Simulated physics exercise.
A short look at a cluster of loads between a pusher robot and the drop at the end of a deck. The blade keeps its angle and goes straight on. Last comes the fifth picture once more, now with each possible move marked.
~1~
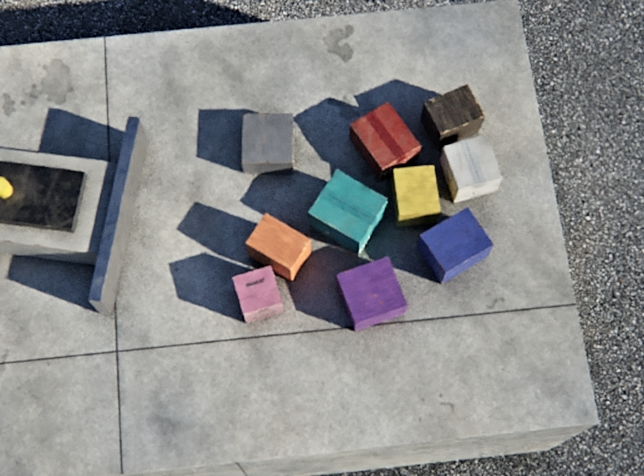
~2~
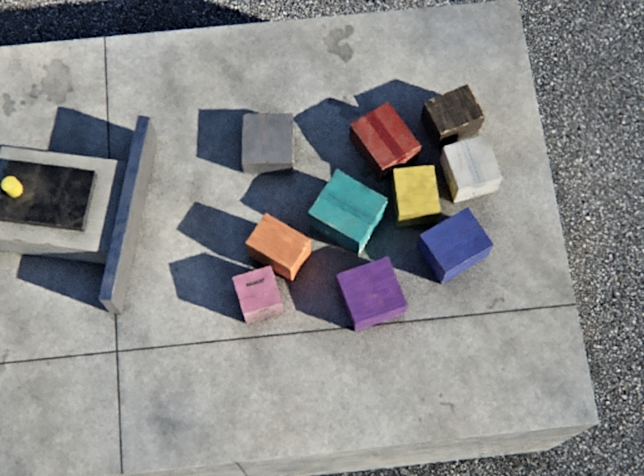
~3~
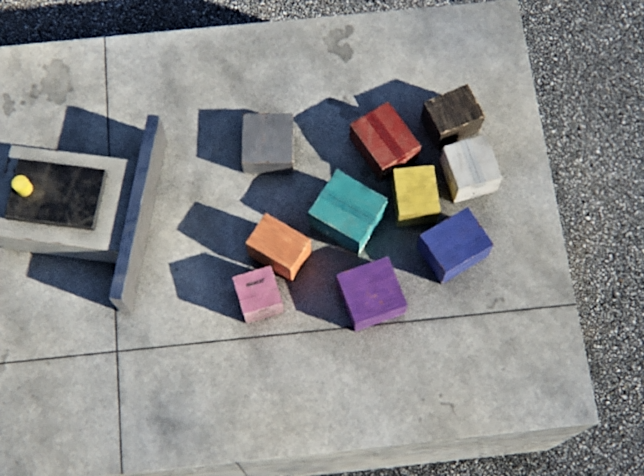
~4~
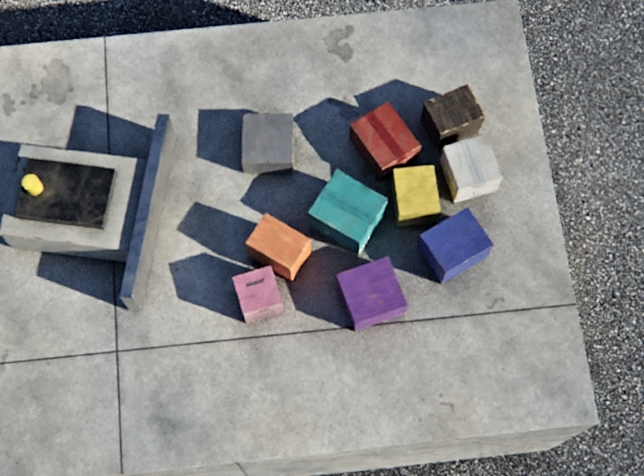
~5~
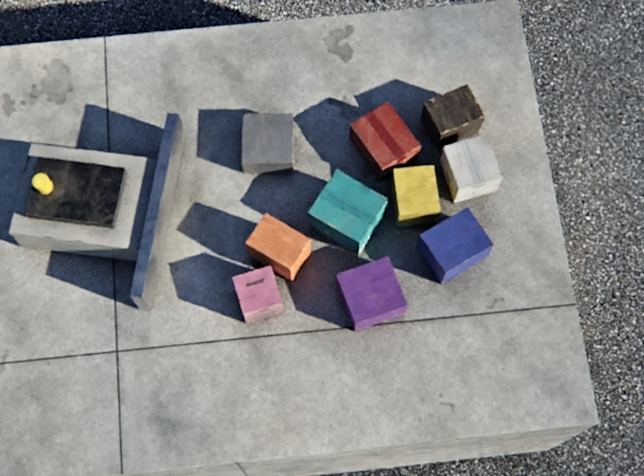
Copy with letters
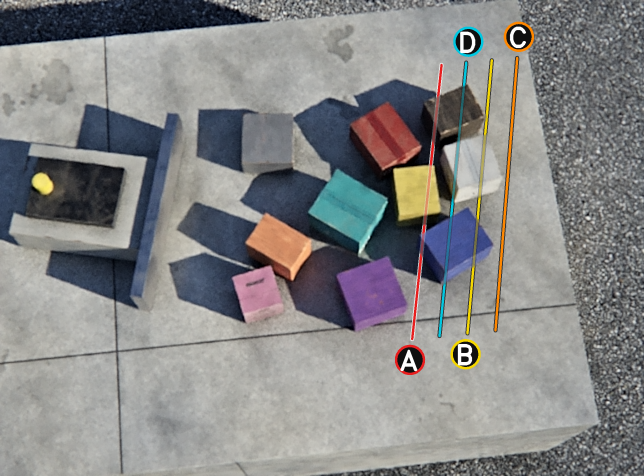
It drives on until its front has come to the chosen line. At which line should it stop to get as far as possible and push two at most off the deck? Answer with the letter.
Up to line D.
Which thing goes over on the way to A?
The white parcel goes over.
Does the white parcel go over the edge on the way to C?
Yes.
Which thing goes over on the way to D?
It is the white parcel.
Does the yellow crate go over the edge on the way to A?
No.
On the marked copy, A at (428, 196); B at (480, 191); C at (507, 188); D at (454, 193).
With D. Early on, robot (193, 182); pink box (277, 301); grey crate (308, 142).
Further on, robot (301, 172); black crate (499, 106); white parcel (503, 171).
At the end, robot (382, 164); white parcel over the edge; black crate (533, 92); one fallen.
As for the rest, A is within the limit but short; B drops four; C drops five.
